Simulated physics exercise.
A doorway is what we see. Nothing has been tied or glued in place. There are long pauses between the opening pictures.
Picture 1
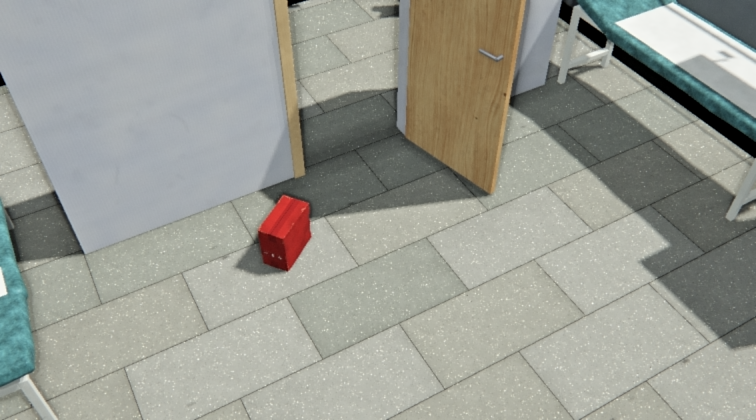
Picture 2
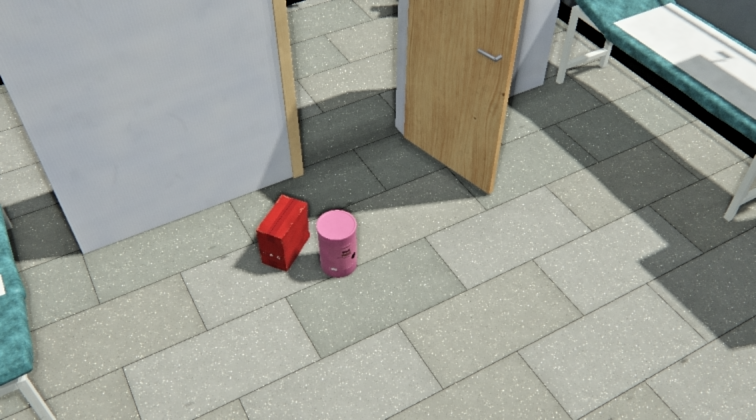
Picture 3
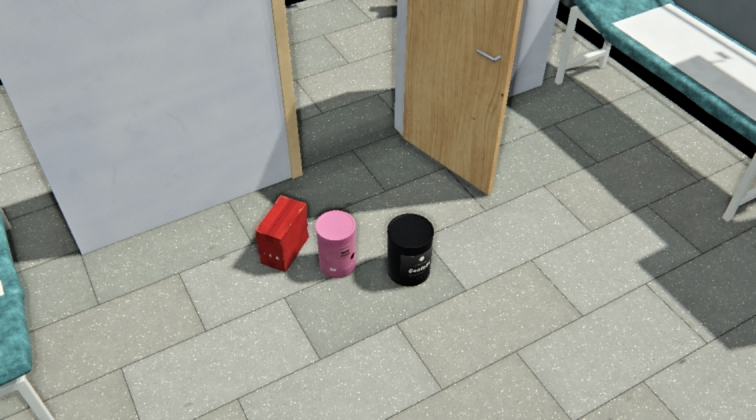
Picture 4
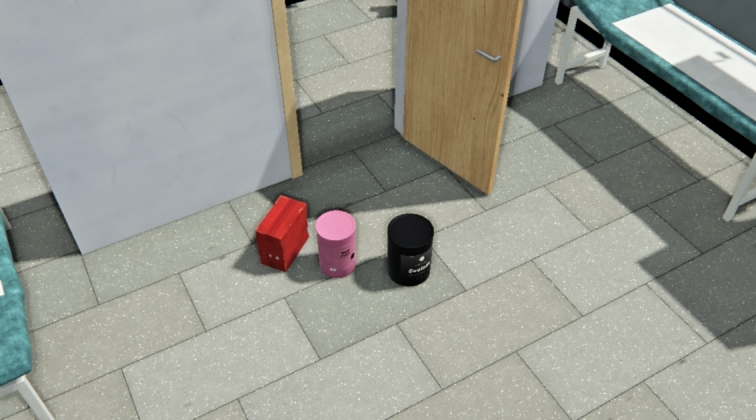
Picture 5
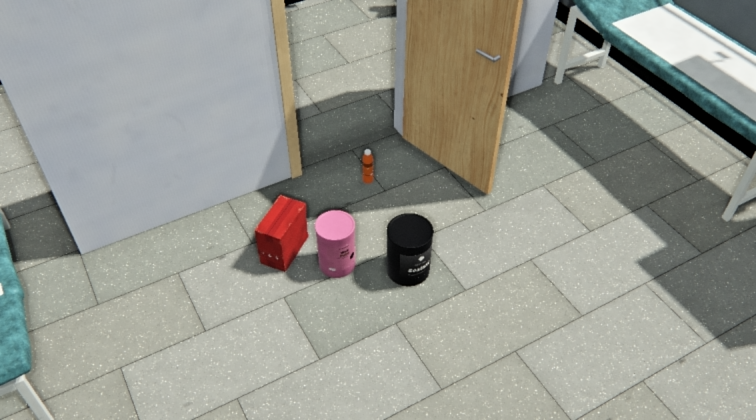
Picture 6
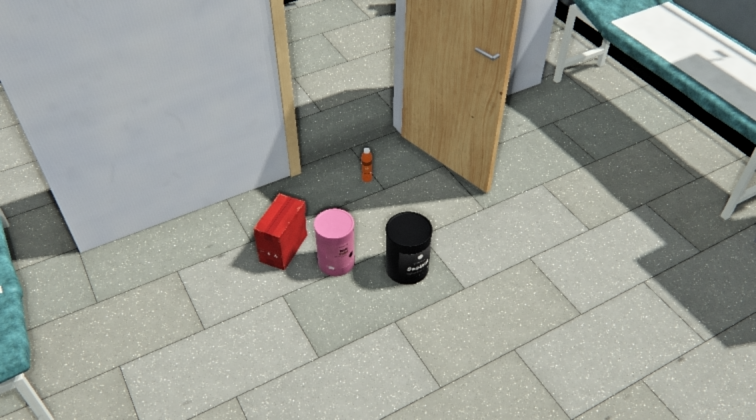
At the start, a red box sits alone on the tiled floor before a wide-open door. A pink pail appears to its right, then a black pail to the right of that. Finally an orange bottle appears behind them, near the doorway, while the door stays still.
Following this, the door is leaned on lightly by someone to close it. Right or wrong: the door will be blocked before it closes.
Wrong.
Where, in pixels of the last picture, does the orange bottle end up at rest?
Close to (326, 136) in the last picture.
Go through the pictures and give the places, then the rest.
The first frame shows door wide open and still.
The second frame shows door wide open and still; red box (284, 233).
The third frame shows door wide open and still; pink pail (337, 245); red box (283, 234).
The fourth frame shows door wide open and still; black pail (410, 251); pink pail (337, 245).
The fifth frame shows door wide open and still; red box (283, 234); black pail (409, 250).
The sixth frame shows door wide open and still; orange bottle (367, 164); pink pail (335, 243).
Then, 1.10 s later than the last frame, door at 70°.
Then, 2.00 s later than the last frame, door at 27°; orange bottle moved about its own width near (356, 160).
Then, 2.40 s later than the last frame, door at 9°; orange bottle moved well along near (337, 150).
Then, 3.00 s later than the last frame, door at 0°; orange bottle tilted by 45° near (326, 134).
When it is over, door at 0°; lying over on the floor, orange bottle; the other 3 as before. End places, in pixels of the last picture, orange bottle near (326, 136).
